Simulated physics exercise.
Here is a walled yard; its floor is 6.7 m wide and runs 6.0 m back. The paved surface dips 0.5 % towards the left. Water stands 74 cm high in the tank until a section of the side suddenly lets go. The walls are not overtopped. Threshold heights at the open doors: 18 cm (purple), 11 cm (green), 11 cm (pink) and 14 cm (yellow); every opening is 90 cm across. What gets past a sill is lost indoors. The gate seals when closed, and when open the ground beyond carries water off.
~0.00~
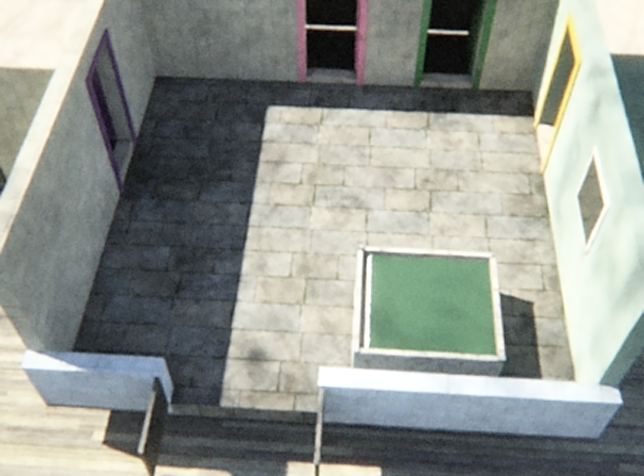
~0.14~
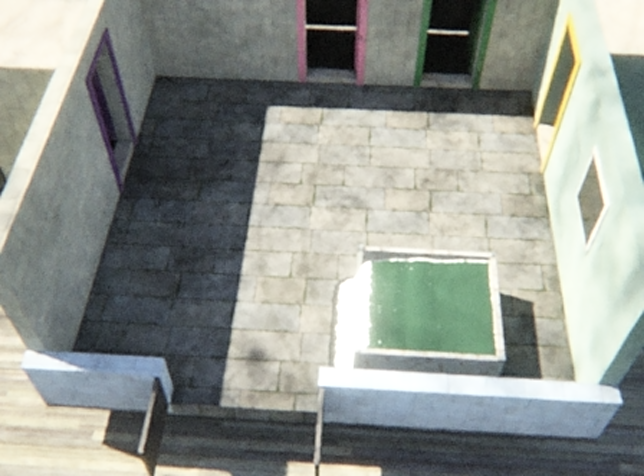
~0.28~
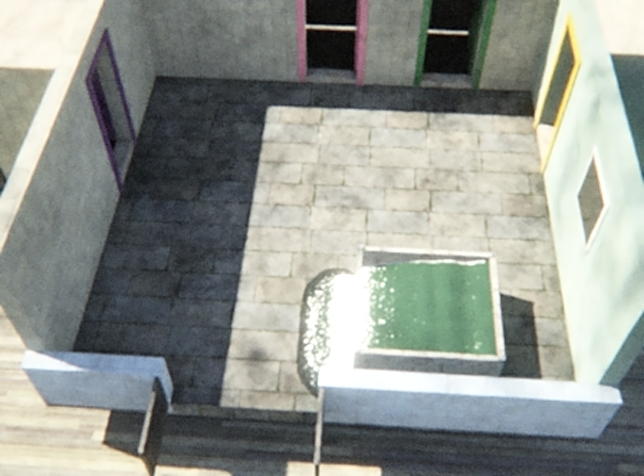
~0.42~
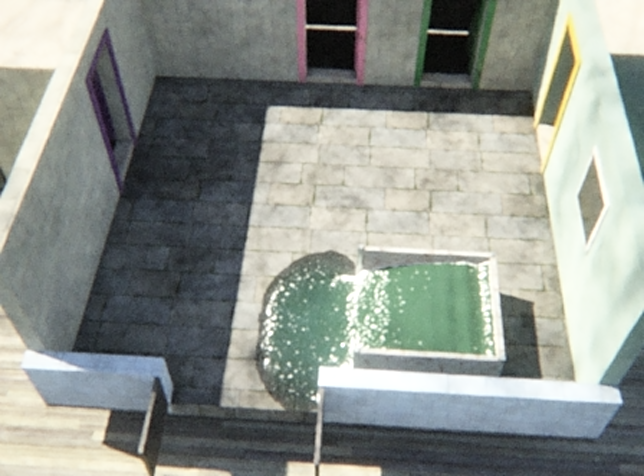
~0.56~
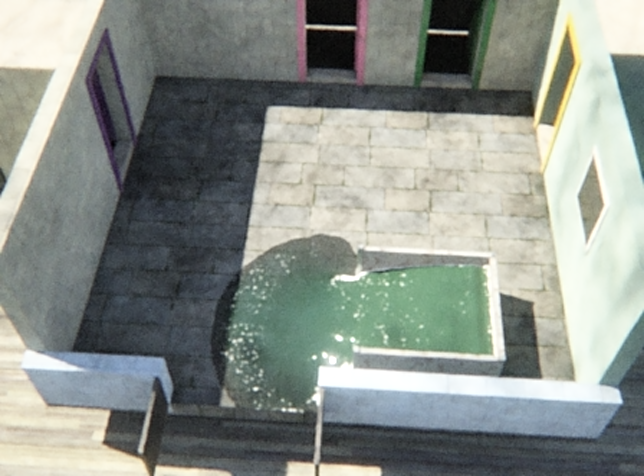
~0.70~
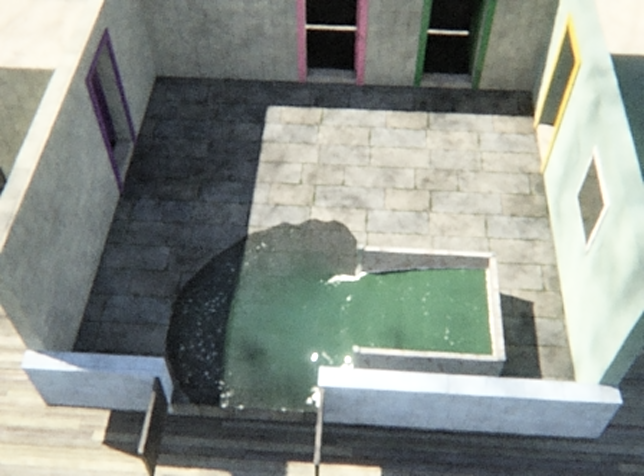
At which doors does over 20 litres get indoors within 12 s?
Door by door: At the purple door it does not reach the limit; at the green door it keeps below the limit; at the pink door it does not reach the limit; at the yellow door it keeps below the limit.
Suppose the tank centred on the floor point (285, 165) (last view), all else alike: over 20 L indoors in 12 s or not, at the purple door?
Then: Purple above.
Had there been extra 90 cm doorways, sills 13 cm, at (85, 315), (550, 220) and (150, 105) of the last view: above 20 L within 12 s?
In turn: Past it, below, below.
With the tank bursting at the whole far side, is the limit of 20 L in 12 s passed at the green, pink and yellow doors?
Then: Green above, pink above, yellow below.
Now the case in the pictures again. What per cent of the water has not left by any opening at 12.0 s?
Some 74 per cent remains.
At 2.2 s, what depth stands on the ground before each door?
In cm: Purple 14, green 0, pink 0, yellow 0.
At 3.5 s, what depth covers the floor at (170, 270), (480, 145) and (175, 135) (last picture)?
About 15, 0 and 8 cm.
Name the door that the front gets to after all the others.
It is the yellow one.
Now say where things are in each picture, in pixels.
In the first frame, the tank at (427, 304) is whole and still, 74 cm deep.
In the second frame, water pours out at (359, 321) and has run 0.9 m, to a hidden place; typically 10 cm deep outside, 74 cm at the tank's back.
In the third frame, water pours out at (359, 322) and has run 1.1 m, to a hidden place; typically 12 cm deep outside, 73 cm at the tank's back.
In the fourth frame, the front is at a hidden place, 1.4 m from the gap at (359, 323); 2.4 m2 of floor is under water; 64 cm left at the back of the tank.
In the fifth frame, the front is at (218, 347), 1.9 m from the gap at (359, 323); 4.1 m2 of floor is under water; 63 cm left at the back of the tank.
In the sixth frame, the front is at (174, 345), 2.5 m from the gap at (359, 324); 5.9 m2 of floor is under water; 59 cm left at the back of the tank.
After 1.4 s water covers 30 % of the floor and is deepest (38 cm) near (65, 379); purple door not reached, green door not reached, pink door not reached, yellow door not reached.
After 2.2 s water covers 40 % of the floor and is deepest (38 cm) near (65, 379); purple door 14 cm at the sill, 0 L in, green door not reached, pink door not reached, yellow door not reached.
After 3.5 s water covers 40 % of the floor and is deepest (25 cm) near (156, 79); purple door 12 cm at the sill, 0 L in, green door not reached, pink door not reached, yellow door not reached.
After 7.0 s water covers 70 % of the floor and is deepest (11 cm) near (148, 107); purple door 5 cm at the sill, 0 L in, green door 4 cm at the sill, 0 L in, pink door 7 cm at the sill, 0 L in, yellow door not reached.
After 12.0 s water covers 95 % of the floor and is deepest (6 cm) near (511, 405); purple door 5 cm at the sill, 0 L in, green door 5 cm at the sill, 0 L in, pink door 4 cm at the sill, 0 L in, yellow door 5 cm at the sill, 0 L in.
